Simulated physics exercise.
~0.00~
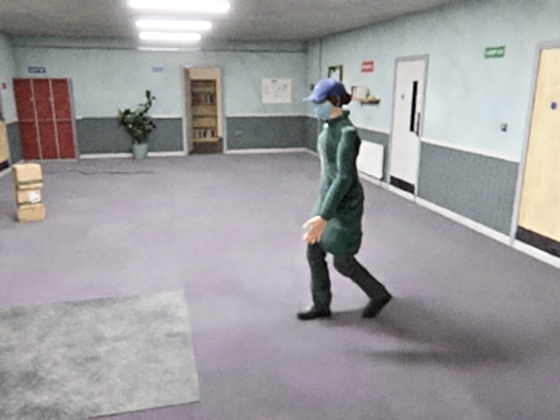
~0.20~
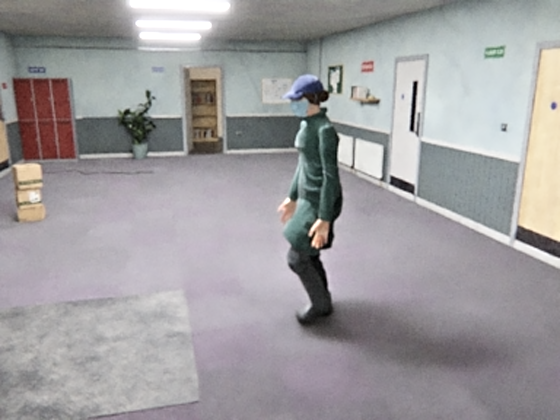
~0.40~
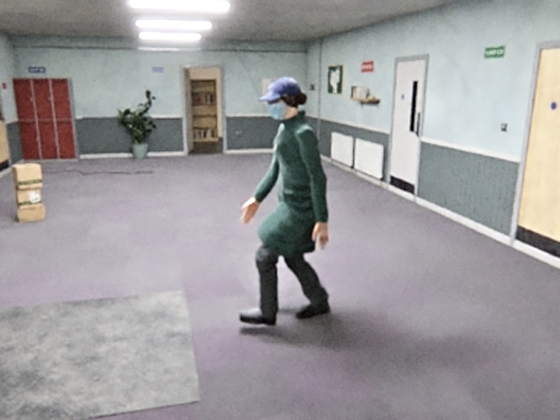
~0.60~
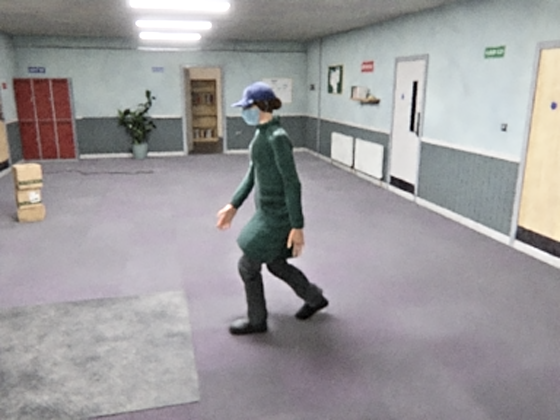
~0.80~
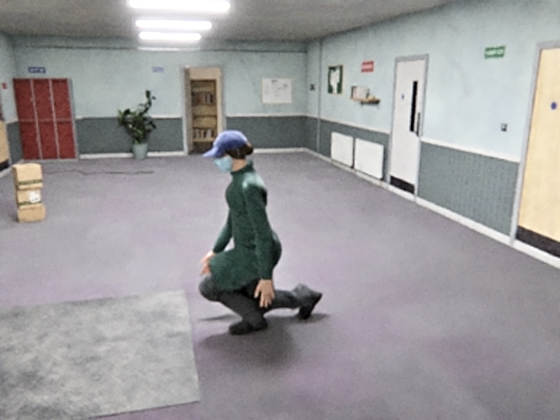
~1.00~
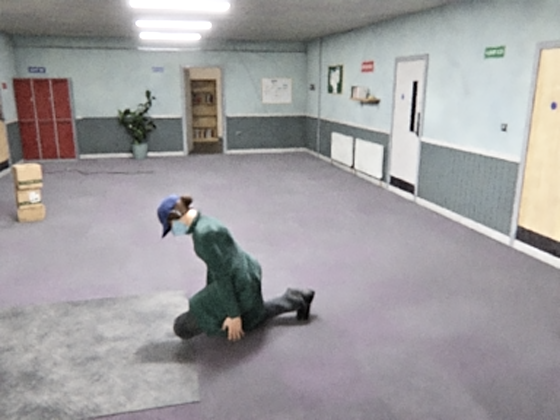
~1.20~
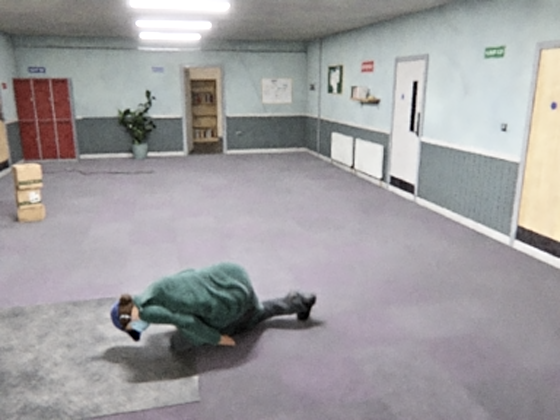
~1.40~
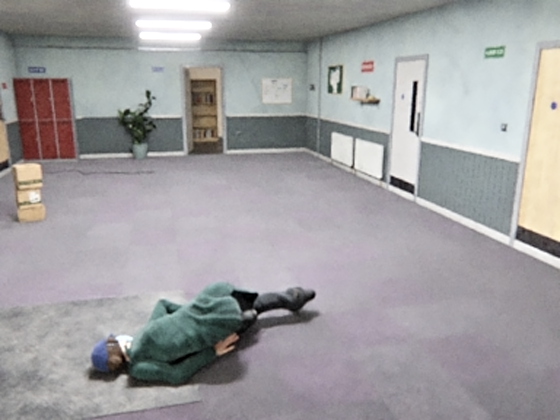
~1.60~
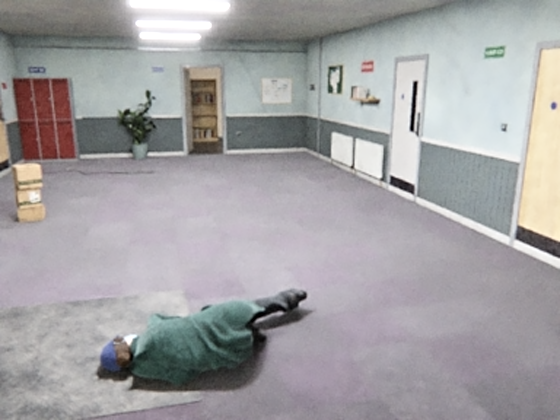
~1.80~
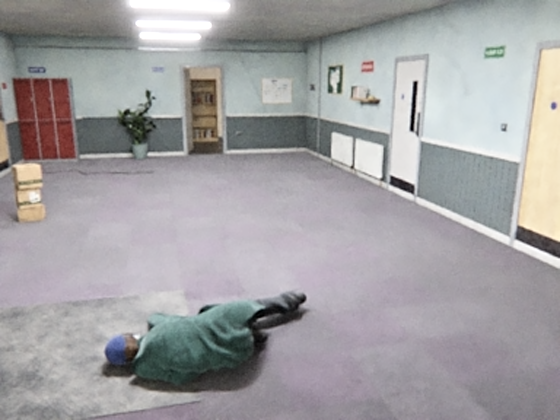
A shopper in a blue cap, face mask, long dark green top and dark trousers walks left across the purple-grey floor of a large hall, seen from a raised, still viewpoint. A dark grey mat lies at lower left, with red lockers, stacked boxes and a potted plant beyond, and doors along the right wall. Nearing the mat, the shopper sinks at the knees, tips forward and drops onto it, rolling slightly. The shopper ends lying still, head and chest over the mat's near edge, hips short of it and legs trailing right.
